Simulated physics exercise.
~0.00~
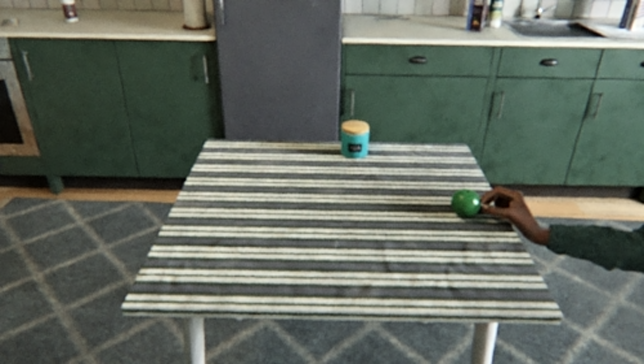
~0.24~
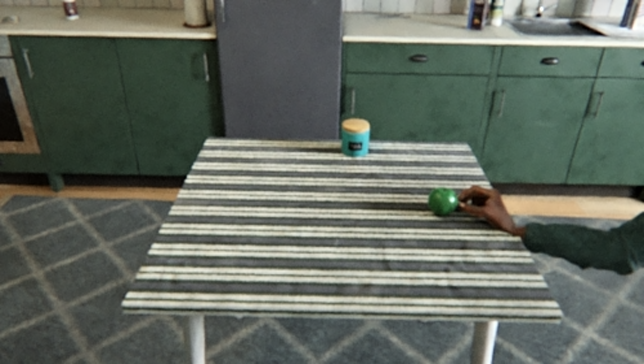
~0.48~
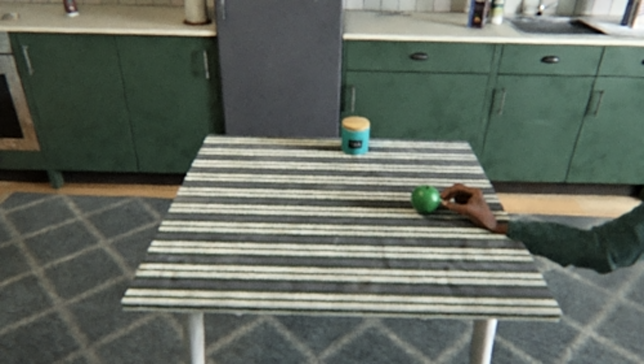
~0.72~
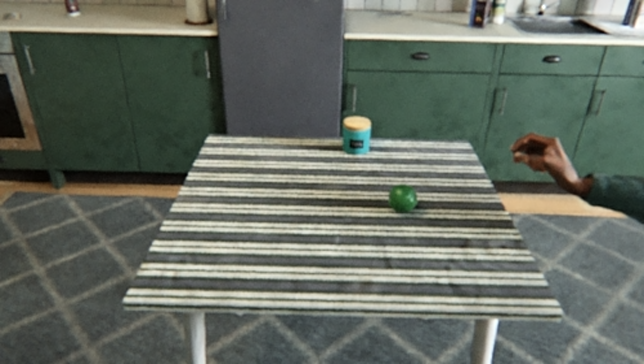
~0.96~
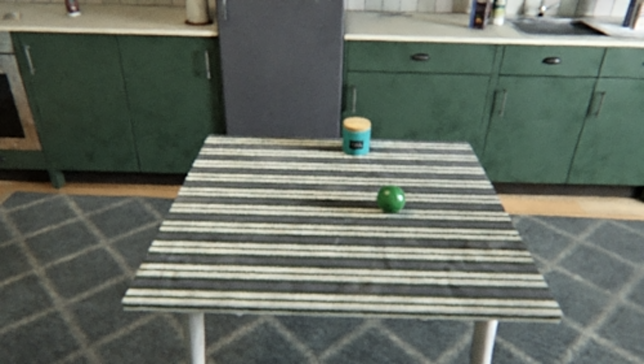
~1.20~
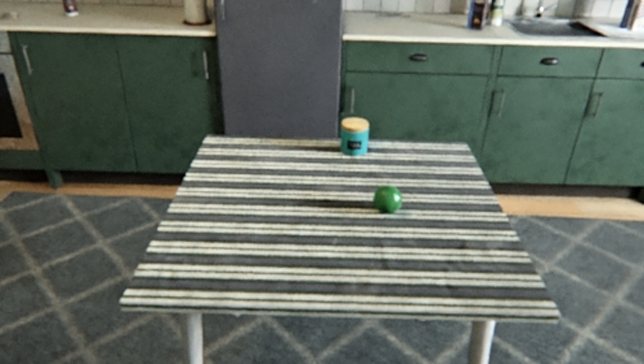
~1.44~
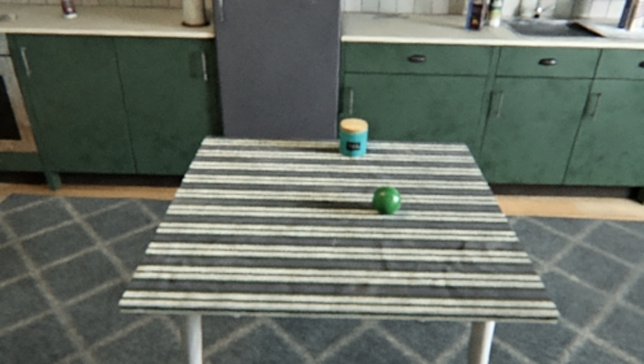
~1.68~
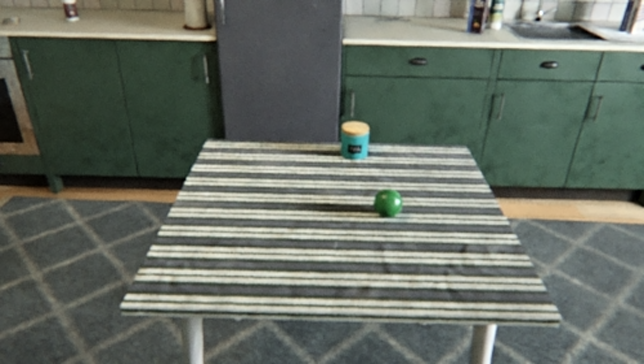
Green apple pushed left across a striped table by a hand, rolling slightly after release and resting near a turquoise jar.
